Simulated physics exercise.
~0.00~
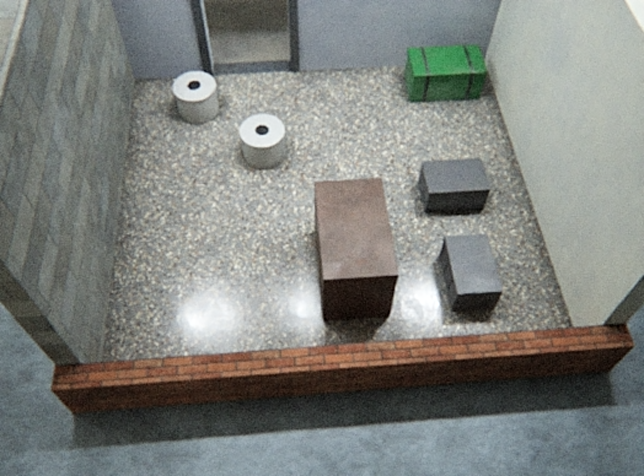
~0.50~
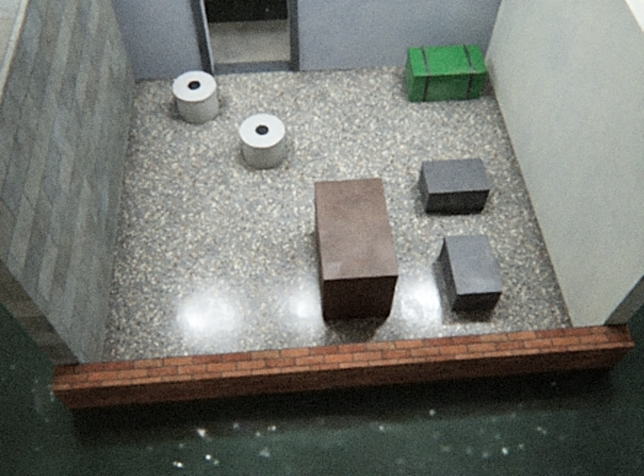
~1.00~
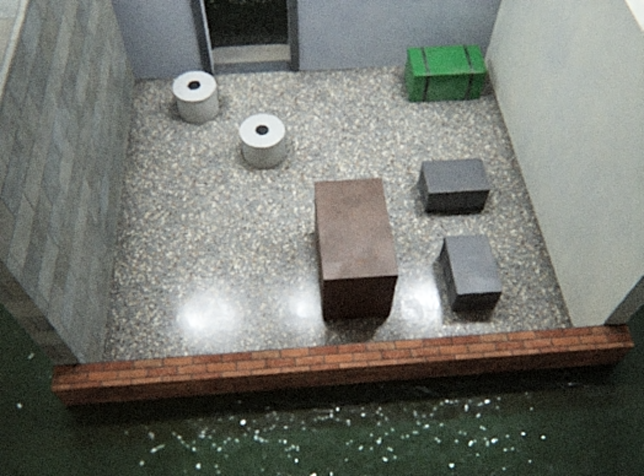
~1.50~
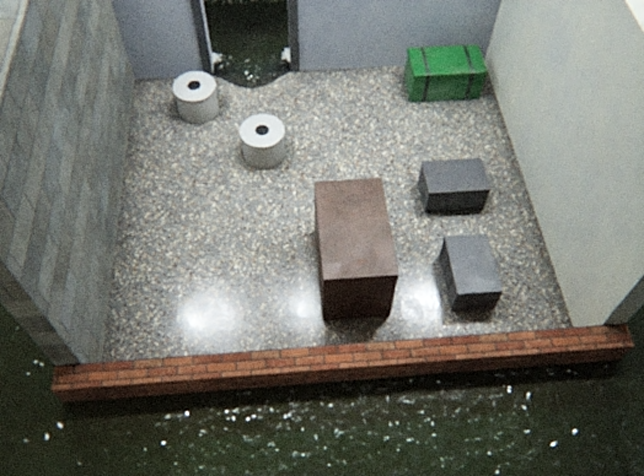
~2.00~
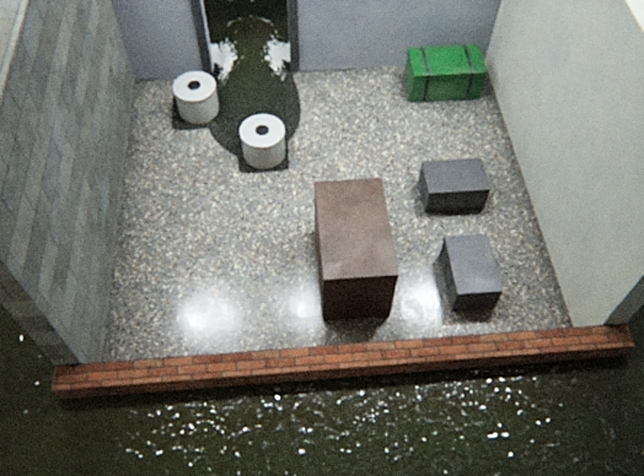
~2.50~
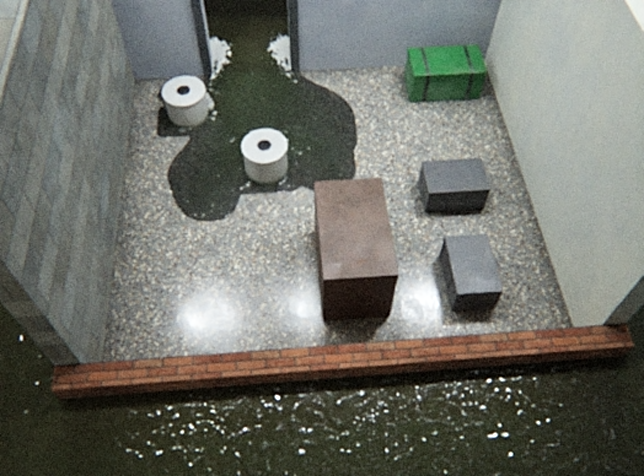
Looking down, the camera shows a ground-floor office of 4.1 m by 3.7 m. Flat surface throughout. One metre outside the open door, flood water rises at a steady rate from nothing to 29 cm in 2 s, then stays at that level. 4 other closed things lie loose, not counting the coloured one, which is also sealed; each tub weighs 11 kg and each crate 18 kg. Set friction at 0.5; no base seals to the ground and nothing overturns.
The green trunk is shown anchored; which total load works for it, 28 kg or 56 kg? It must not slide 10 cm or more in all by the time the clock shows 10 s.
The high one.
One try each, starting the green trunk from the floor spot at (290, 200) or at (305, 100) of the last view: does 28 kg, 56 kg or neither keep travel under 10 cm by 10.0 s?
In turn: Neither holds; neither is enough.
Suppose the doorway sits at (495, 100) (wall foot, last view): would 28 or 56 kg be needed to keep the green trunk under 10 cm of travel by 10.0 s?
Then neither weight holds it.
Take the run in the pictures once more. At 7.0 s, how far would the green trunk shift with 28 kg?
Shift: About 0 cm.
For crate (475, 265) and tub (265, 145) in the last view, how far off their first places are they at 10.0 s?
One is off by 120 cm, the other by 300 cm, in the order asked.
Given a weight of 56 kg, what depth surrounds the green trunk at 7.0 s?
Close to 4 cm deep.
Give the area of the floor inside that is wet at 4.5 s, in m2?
Some 12.0 m2 of it.
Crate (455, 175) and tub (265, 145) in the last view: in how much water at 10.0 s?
First roughly 12 cm, second roughly 15 cm.
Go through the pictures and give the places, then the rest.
The green trunk at (447, 60), on the bottom; 0.0 m2 under water; 0 of 5 have shifted, in the first picture.
The green trunk at (447, 60) rests on the ground; water covers 0.0 m2; 0 of 5 have shifted, in the second picture.
The green trunk at (447, 60) rests on the ground; 0.0 m2 under water; 0 of 5 have shifted, in the third picture.
The green trunk at (447, 60), on the bottom; water covers 0.1 m2; 0 of 5 have shifted, in the fourth picture.
The green trunk at (447, 60), on the bottom; 1.0 m2 under water; 0 of 5 have shifted, in the fifth picture.
The green trunk at (447, 60) rests on the ground; 2.8 m2 under water; 2 of 5 have shifted, in the sixth picture.
After 3.5 s the green trunk would be 0 cm from its start with 28 kg and 0 cm from its start with 56 kg; 0 cm of water round it then.
After 4.5 s the green trunk would be 0 cm from its start with 28 kg and 0 cm from its start with 56 kg; 0 cm of water round it then.
After 7.0 s the green trunk would be 0 cm from its start with 28 kg and 0 cm from its start with 56 kg; 4 cm of water round it then.
After 10.0 s the green trunk would be 30 cm from its start with 28 kg and 0 cm from its start with 56 kg; 9 cm of water round it then.
